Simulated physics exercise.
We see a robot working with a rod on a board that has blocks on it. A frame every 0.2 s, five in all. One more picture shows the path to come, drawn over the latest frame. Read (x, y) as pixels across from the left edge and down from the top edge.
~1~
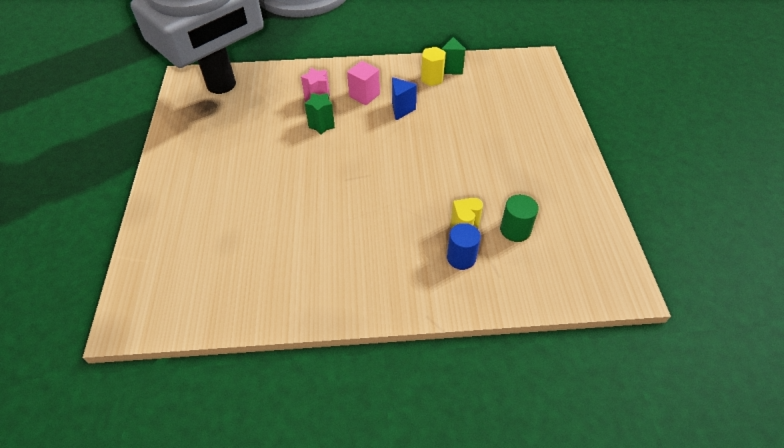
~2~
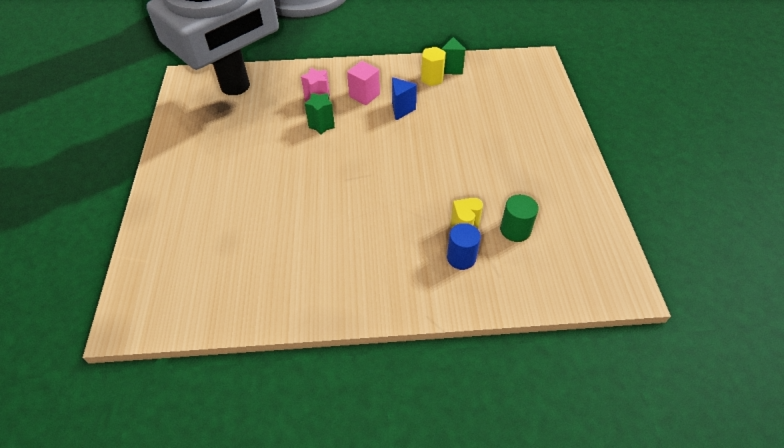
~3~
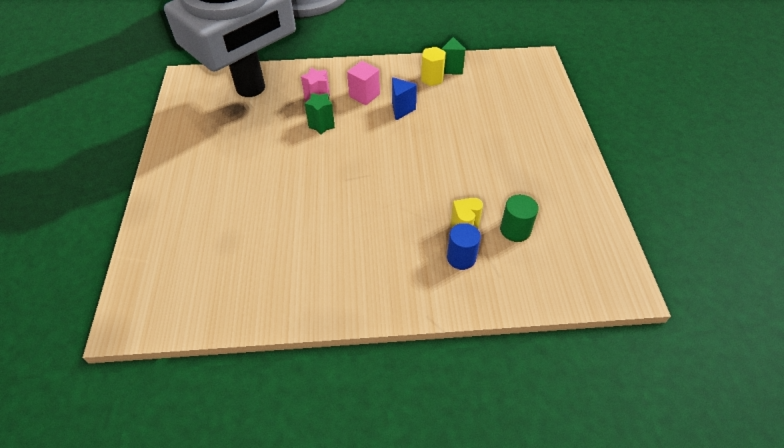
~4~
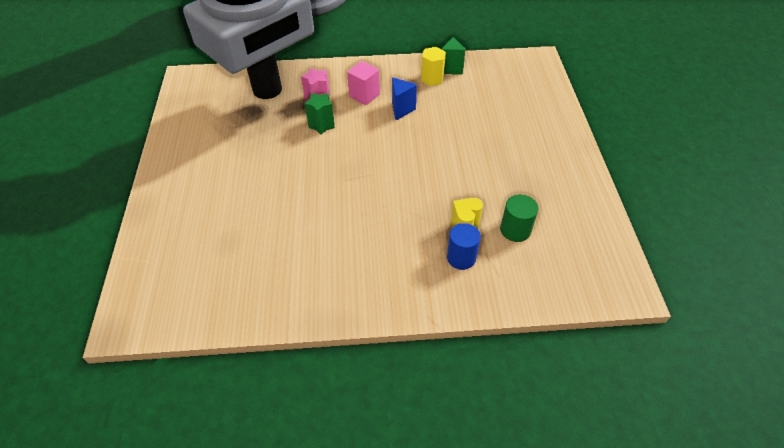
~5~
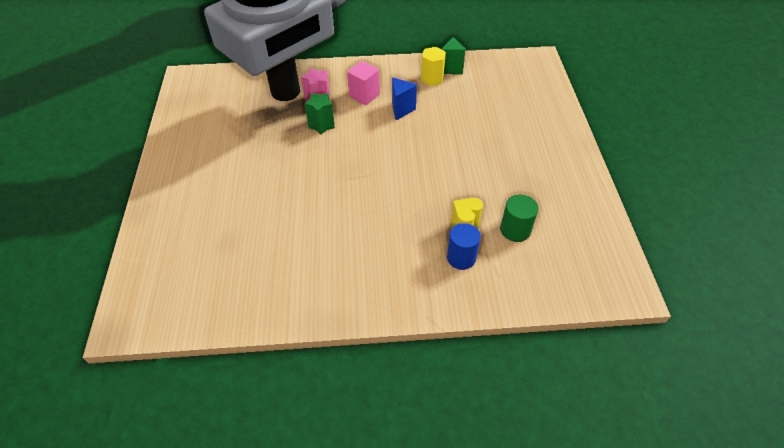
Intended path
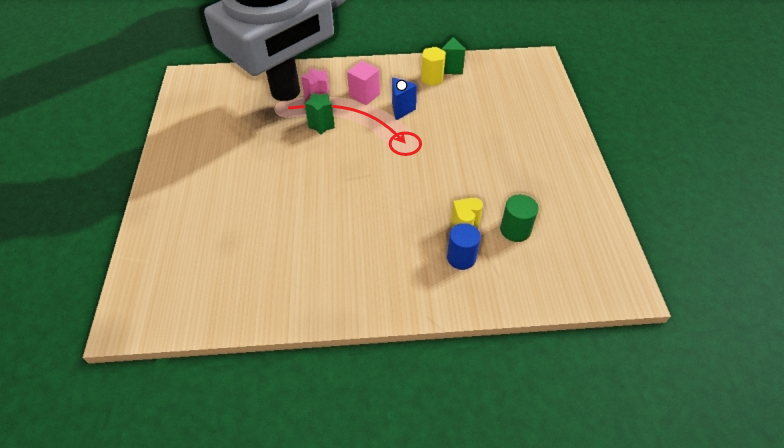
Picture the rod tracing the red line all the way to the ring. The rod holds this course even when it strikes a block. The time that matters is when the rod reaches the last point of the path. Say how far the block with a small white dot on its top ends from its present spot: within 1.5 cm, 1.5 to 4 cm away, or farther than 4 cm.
Under 1.5 cm.
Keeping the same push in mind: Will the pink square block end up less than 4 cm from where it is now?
I believe so.
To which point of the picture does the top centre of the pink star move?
When the path ends, it will be at (352, 68).
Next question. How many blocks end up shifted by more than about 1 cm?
I reckon the push displaces two of the blocks by more than 1 cm.
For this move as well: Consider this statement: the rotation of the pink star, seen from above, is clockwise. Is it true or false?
This is false.
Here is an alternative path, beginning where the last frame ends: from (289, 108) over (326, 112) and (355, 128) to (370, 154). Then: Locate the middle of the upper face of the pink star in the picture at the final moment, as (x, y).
Pixel (335, 73).
The drawn path runs from (289, 108) via (334, 107) and (375, 119), ending at (405, 144); the dot is on the blue triangular piece.
On the path given first. One third of the way, rod (334, 91); pink star (348, 69), turned 15° anticlockwise; pink square block (373, 68), turned 15° clockwise.
Two thirds of the way, rod (375, 104); pink star (352, 68), turned 45° anticlockwise; pink square block (378, 66), turned 30° clockwise.
At the end, rod (406, 128); pink star (352, 68), turned 45° anticlockwise; pink square block (378, 66), turned 30° clockwise; blue triangular piece not moved.
